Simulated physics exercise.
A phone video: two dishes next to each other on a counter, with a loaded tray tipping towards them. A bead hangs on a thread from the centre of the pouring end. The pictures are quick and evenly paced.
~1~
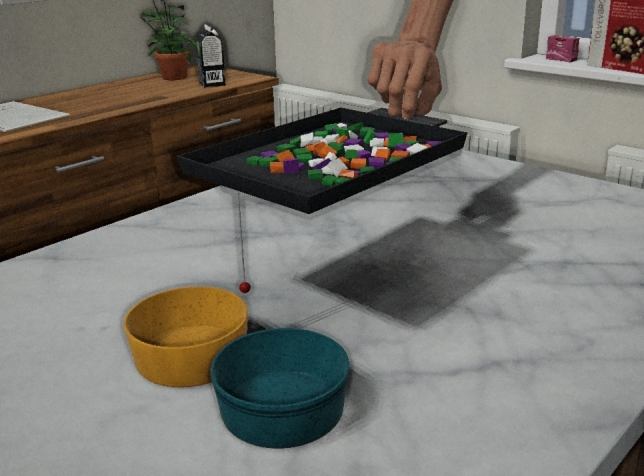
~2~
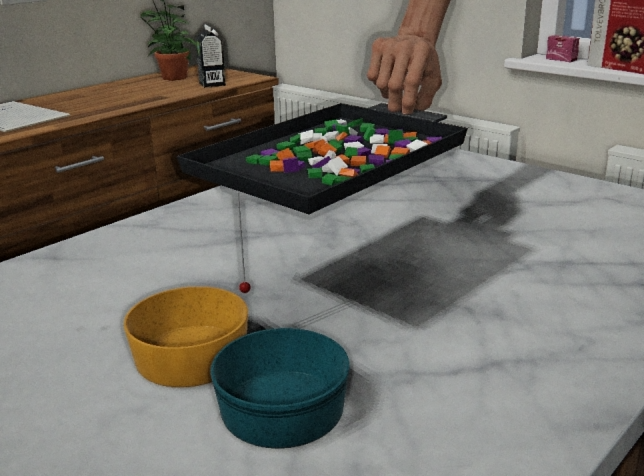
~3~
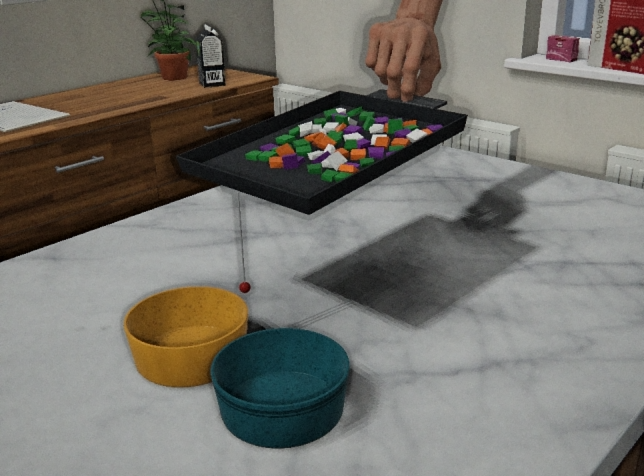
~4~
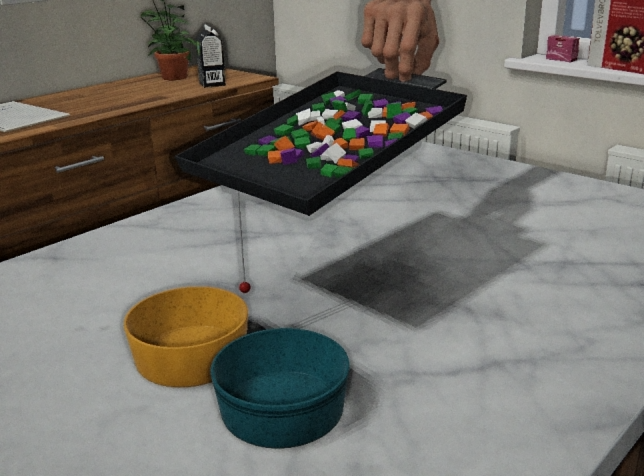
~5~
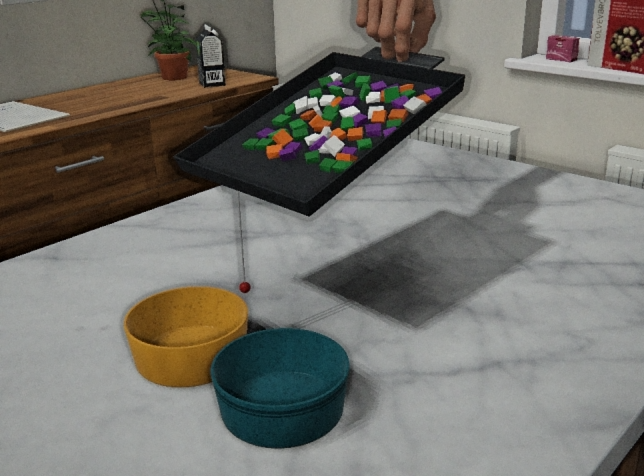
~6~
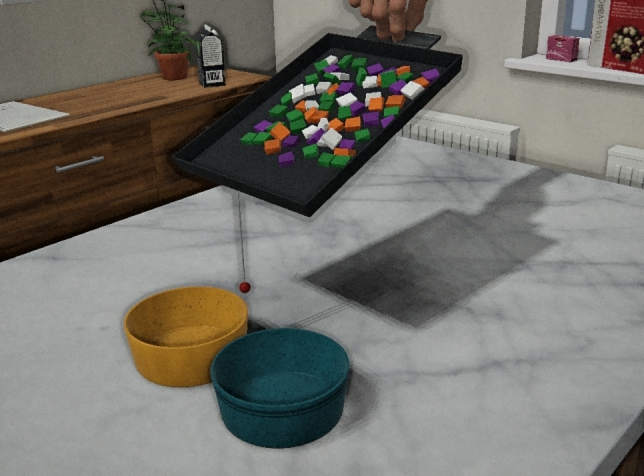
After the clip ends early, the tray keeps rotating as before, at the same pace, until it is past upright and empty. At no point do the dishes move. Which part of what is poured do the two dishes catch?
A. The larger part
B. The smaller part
(A) The larger part.
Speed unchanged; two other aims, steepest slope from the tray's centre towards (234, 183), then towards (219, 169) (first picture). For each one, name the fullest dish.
Taking them in order: Left side, followed by left side.
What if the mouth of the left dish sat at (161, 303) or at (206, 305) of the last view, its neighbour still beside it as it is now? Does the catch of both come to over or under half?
Well, it comes to a greater portion at first and a greater portion after that.
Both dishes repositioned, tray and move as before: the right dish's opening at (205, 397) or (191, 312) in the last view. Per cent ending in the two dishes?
First position: Some 10 %; second position: Some 50 %.
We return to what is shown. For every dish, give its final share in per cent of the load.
50 per cent goes to the left dish and 40 per cent to the right dish.
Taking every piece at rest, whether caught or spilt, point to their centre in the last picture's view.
About (217, 365).
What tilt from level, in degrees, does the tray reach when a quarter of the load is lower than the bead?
Roughly 85 degrees at that moment.
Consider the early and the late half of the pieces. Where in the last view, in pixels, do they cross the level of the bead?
Near (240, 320) and later near (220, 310).
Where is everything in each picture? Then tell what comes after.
In the first frame, corners of the pouring end near (182, 156) and (309, 195), level; middle of the load near (334, 150), mosaic tiles; left dish near (139, 358); right dish near (231, 415); bead on its thread near (245, 287).
In the second frame, corners of the pouring end near (181, 156) and (308, 195), level; middle of the load near (334, 148).
In the third frame, corners of the pouring end near (180, 156) and (308, 196), tipped barely, level across its low end; middle of the load near (333, 140).
In the fourth frame, corners of the pouring end near (179, 156) and (306, 198), tipped a little, level across its low end; middle of the load near (332, 128).
In the fifth frame, corners of the pouring end near (178, 156) and (305, 200), tipped clearly, level across its low end; middle of the load near (330, 117).
In the sixth frame, corners of the pouring end near (176, 156) and (305, 202), tipped clearly, level across its low end; middle of the load near (326, 107), only a few on the move; left dish near (139, 358); right dish near (231, 415).
Shortly afterwards, tray tipped steeply; the bulk on the tray; a little in the air.
Next, tray tipped past a quarter turn; near a quarter on the tray; near a quarter in the right dish; near a quarter in the left dish; a little outside both; near a quarter in the air.
Some moments later, tray tipped past a quarter turn; near a third in the right dish; near half in the left dish; a little outside both.
In the end, tray tipped past a quarter turn; near a third in the right dish; near half in the left dish; a little outside both.
